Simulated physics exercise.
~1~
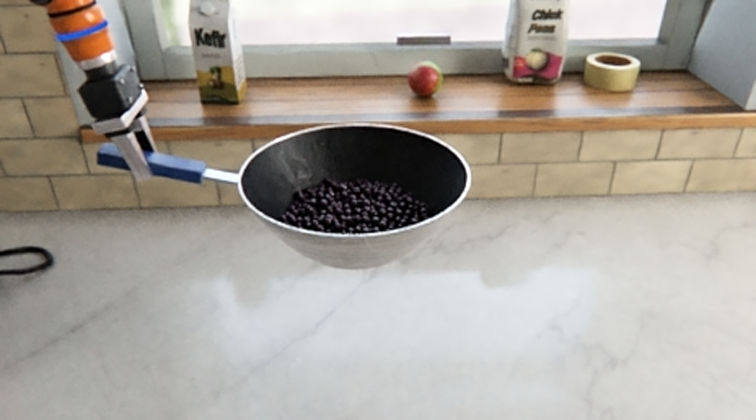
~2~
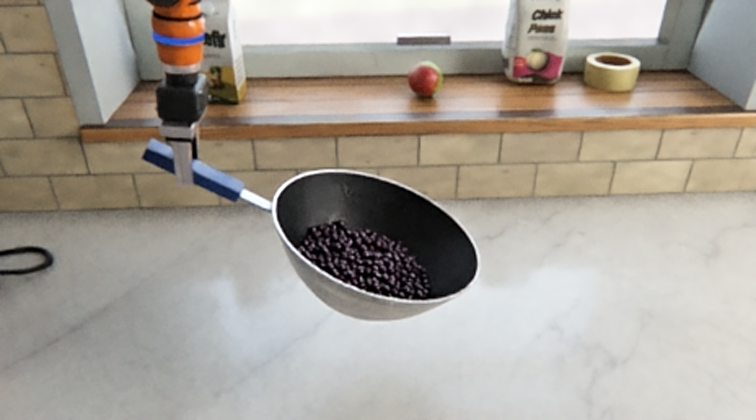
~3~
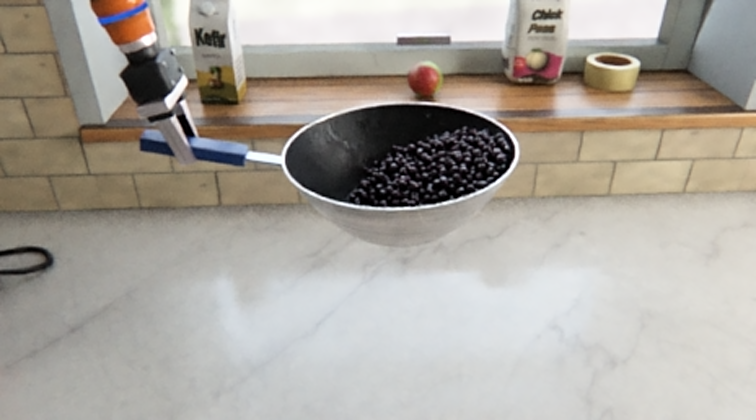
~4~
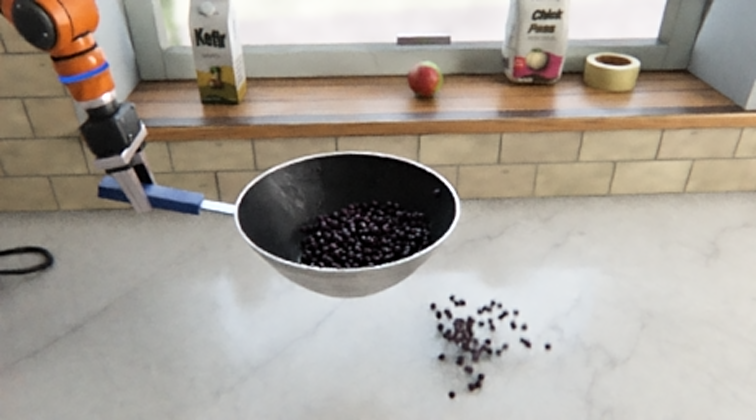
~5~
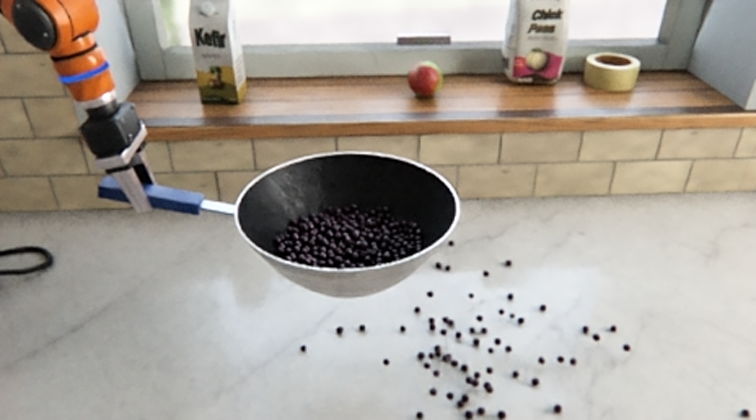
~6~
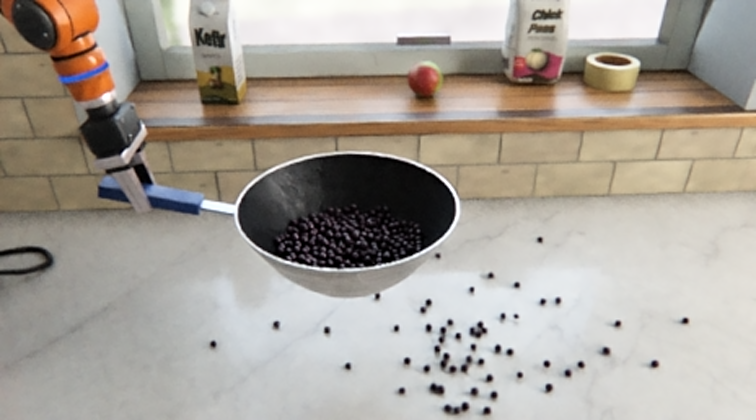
A wok held by a robot arm tips, rises and drops, scattering dark beads across the counter.
